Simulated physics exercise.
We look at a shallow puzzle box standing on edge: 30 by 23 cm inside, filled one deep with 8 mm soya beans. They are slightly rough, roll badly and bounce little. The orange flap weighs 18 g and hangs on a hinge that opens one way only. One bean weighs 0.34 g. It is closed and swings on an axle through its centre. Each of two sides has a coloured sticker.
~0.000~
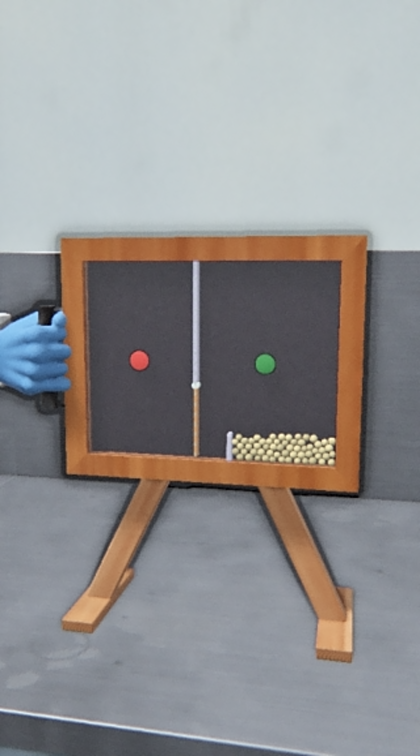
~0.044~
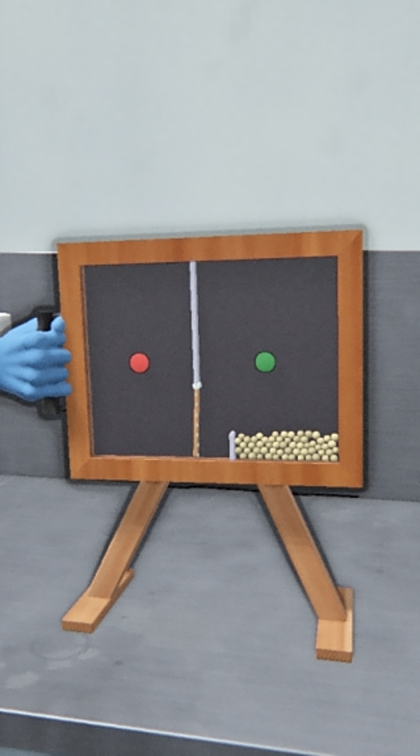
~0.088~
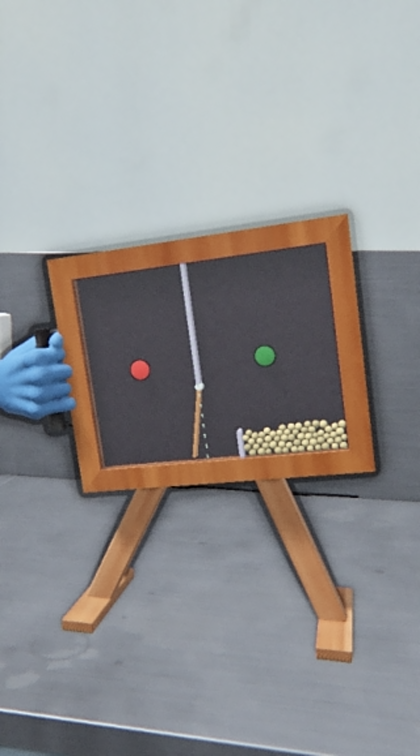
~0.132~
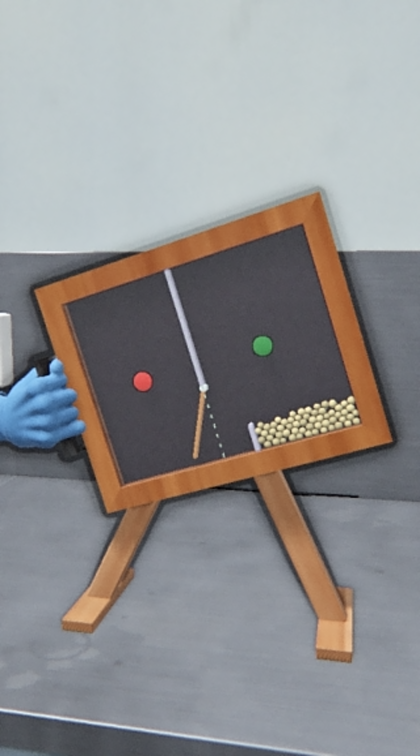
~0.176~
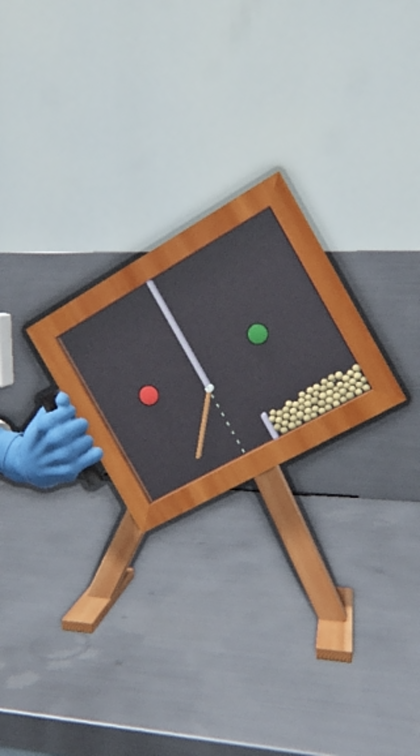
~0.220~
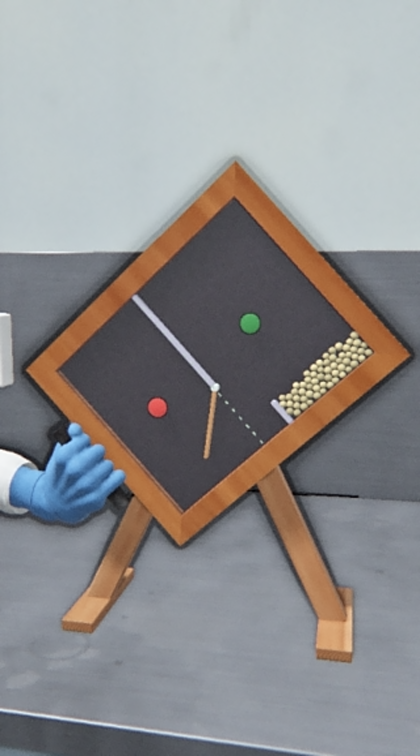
A gloved hand turned a wooden-framed box anticlockwise on its stand, slowly at first, then much further, while the small pale balls stayed heaped behind a short ledge and the thin orange flap hung down.
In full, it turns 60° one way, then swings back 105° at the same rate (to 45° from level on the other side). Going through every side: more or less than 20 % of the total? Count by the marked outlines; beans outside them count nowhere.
Red: Less; green: More than 20 %.
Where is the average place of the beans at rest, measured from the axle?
About 1 cm left and 13 cm below.
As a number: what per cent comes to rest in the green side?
About 95 per cent.
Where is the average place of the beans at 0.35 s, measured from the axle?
About 13 cm right and 2 cm above.
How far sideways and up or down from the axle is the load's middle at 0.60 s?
About 8 cm right and 9 cm below.
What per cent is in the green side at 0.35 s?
About 100 per cent.
By 0.35 s, it stands 60° anticlockwise; the beans' middle is 13 cm right of and 2 cm above the centre; green 100 %; orange flap open 29°.
By 0.60 s, it stands 9° anticlockwise; the beans' middle is 8 cm right of and 9 cm below the centre; red 5 %, green 95 %; orange flap open 32°.
By 0.86 s, it stands 45° clockwise; the beans' middle is 1 cm left of and 13 cm below the centre; red 5 %, green 95 %; orange flap shut.
At rest by 1.5 s, it stands 45° clockwise; red 5 %, green 95 %; orange flap shut.
